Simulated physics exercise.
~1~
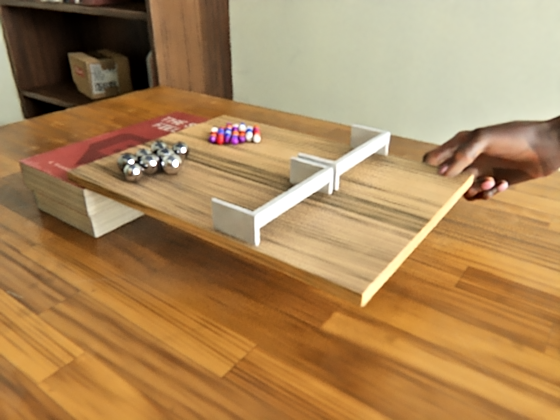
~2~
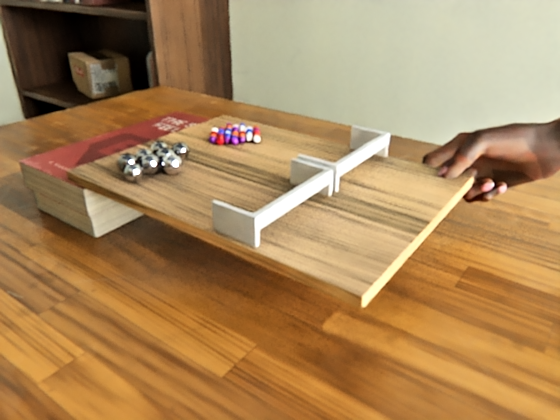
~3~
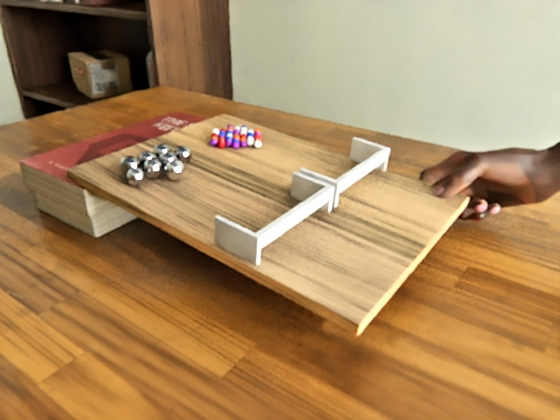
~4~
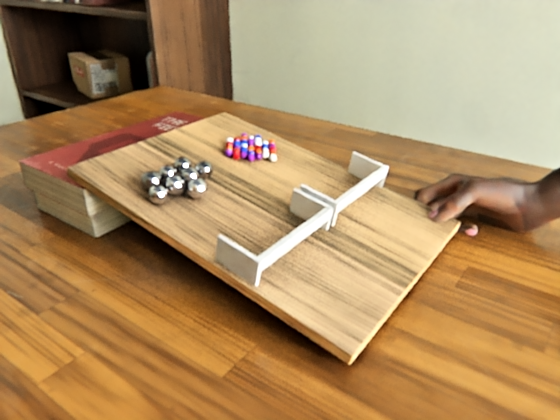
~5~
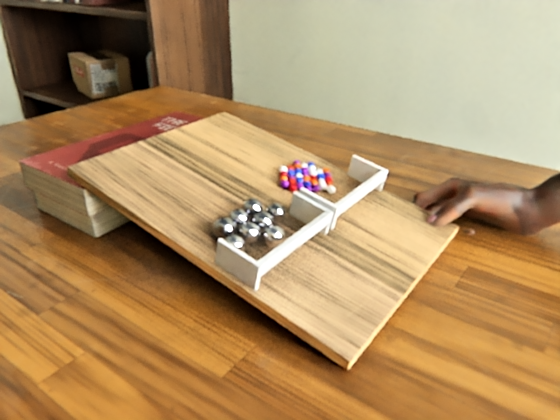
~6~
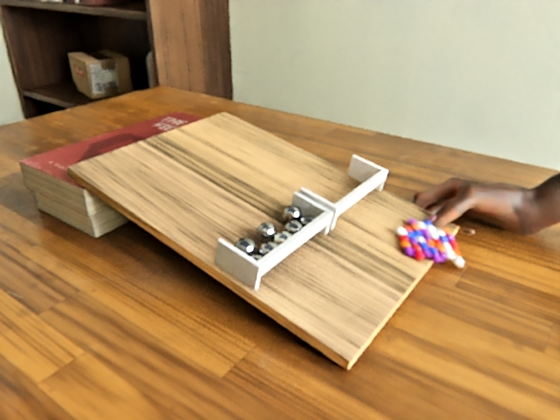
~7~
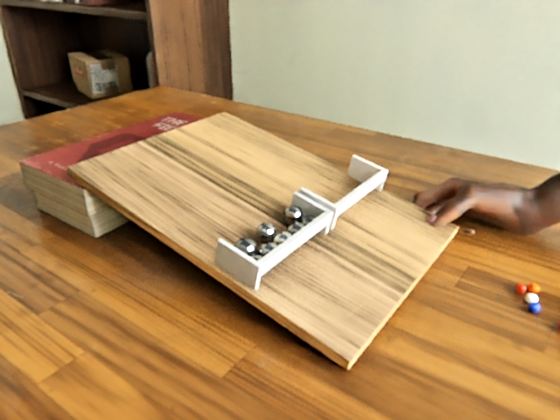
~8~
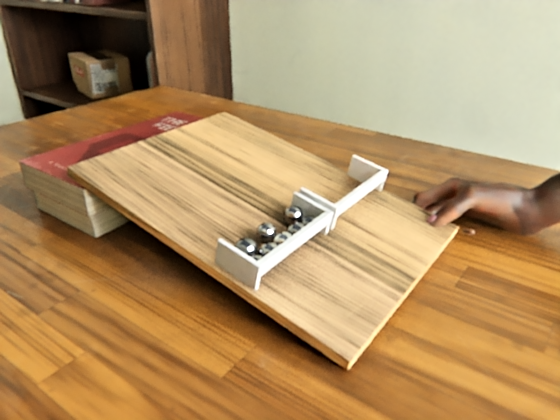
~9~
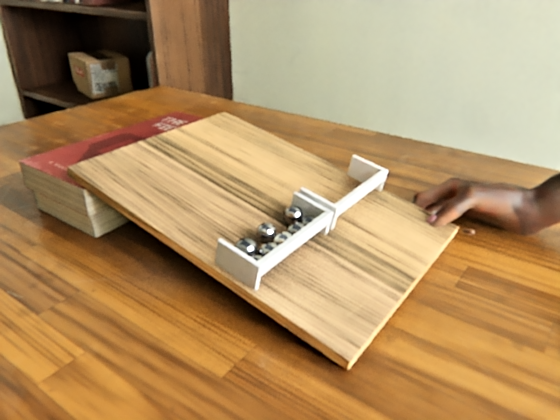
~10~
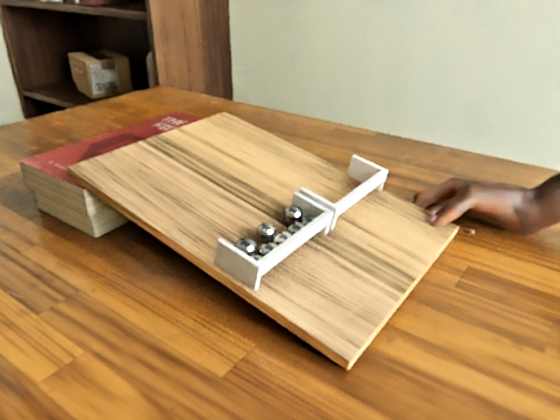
A hand at the right lowers the free end of a wooden board whose other end rests on a thick red-topped block, on a wooden table seen from slightly above. Near the raised end sit a cluster of shiny silver balls, closer to the viewer, and a heap of small red, white and blue beads beyond. As the slope steepens, both groups slide down toward two white bars. The silver balls stop and gather behind the near bar, while the beads pass under the far one, spill off the board and roll away right, out of sight.
